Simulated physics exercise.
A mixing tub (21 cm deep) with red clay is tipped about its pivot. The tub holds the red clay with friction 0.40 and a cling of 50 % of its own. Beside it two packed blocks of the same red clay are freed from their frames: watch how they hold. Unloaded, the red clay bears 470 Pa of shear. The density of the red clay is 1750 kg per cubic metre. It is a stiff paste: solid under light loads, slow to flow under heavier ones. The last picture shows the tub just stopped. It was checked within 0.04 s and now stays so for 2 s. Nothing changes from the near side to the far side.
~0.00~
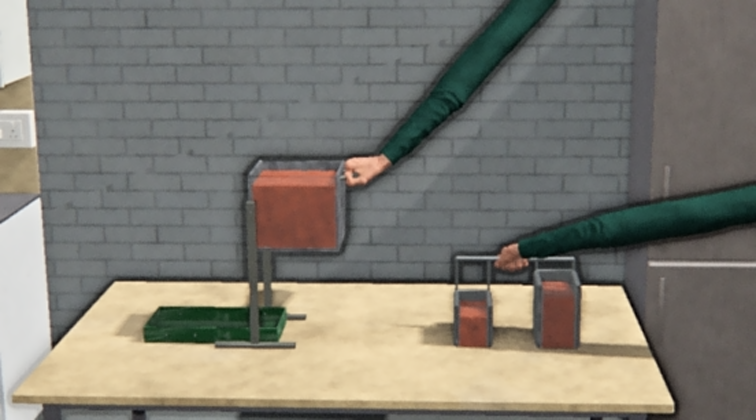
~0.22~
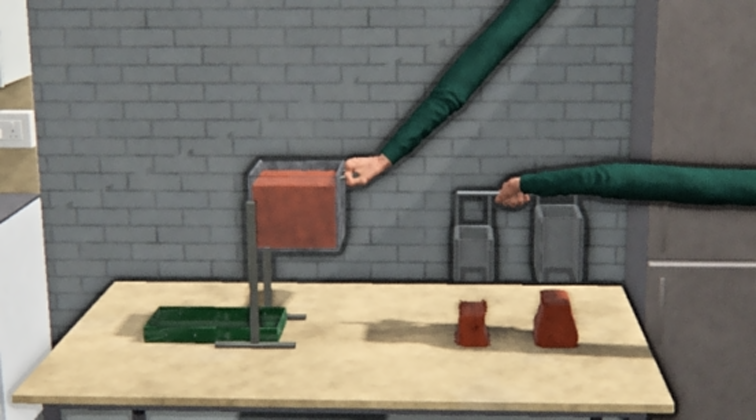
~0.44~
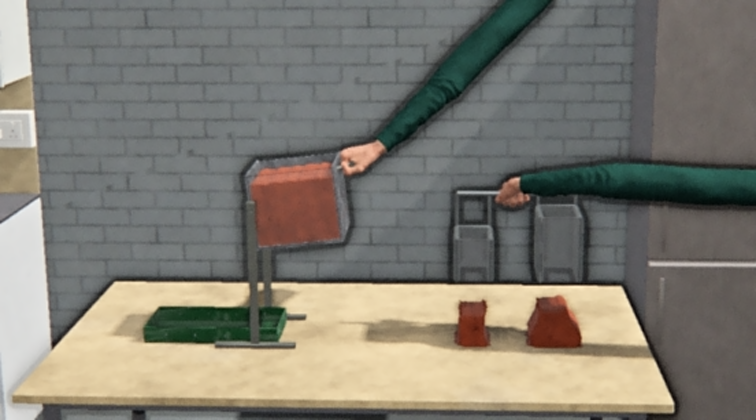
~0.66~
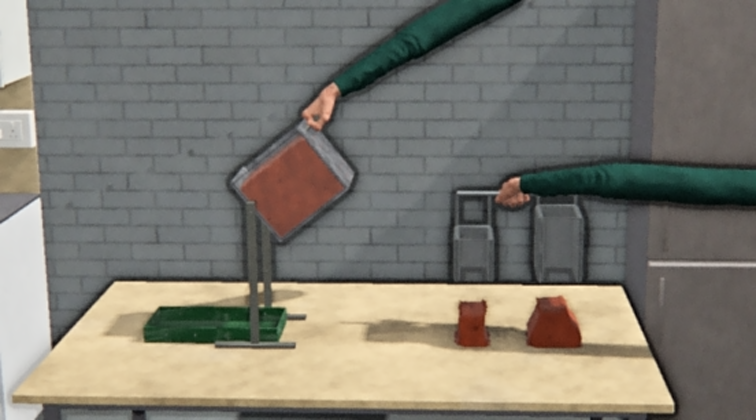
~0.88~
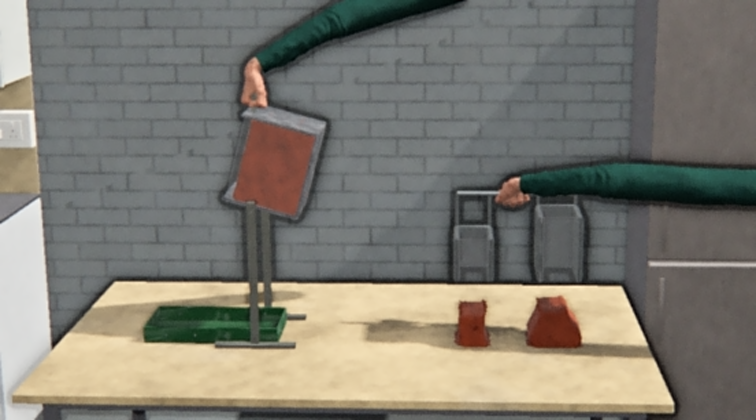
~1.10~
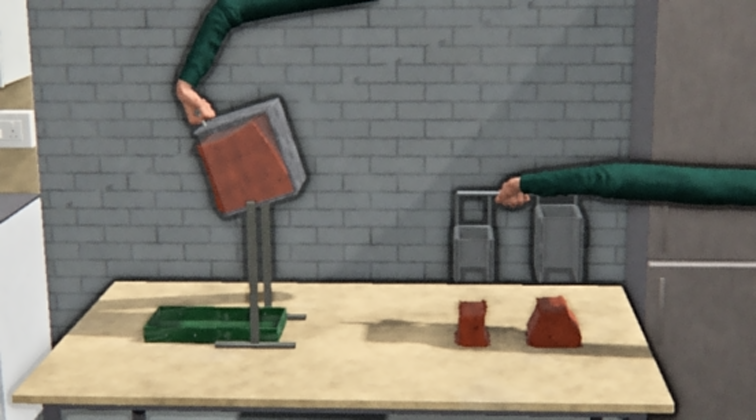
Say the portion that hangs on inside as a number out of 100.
Expect roughly 25 %.
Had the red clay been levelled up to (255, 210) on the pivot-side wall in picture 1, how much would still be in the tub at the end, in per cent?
Then about 40 %.
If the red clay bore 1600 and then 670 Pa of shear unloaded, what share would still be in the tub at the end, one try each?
In turn about 16 %, 30 %.
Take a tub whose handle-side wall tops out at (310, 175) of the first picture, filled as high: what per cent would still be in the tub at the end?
In that case some 35 per cent.
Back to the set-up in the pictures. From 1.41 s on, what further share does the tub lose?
Near 2 %.
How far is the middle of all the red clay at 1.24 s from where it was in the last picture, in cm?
Some 11 cm.
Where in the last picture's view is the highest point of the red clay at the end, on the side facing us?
Near (283, 178).
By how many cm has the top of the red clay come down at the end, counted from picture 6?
About 16 cm.
After 1.24 s, the tub is at 108 degrees and holds 52 %.
After 1.41 s, the tub is at 108 degrees and holds 26 %.
After 1.58 s, the tub is at 108 degrees and holds 25 %.
After 1.75 s, the tub is at 108 degrees and holds 25 %.
After 3.10 s, the tub is at 108 degrees and holds 25 %.
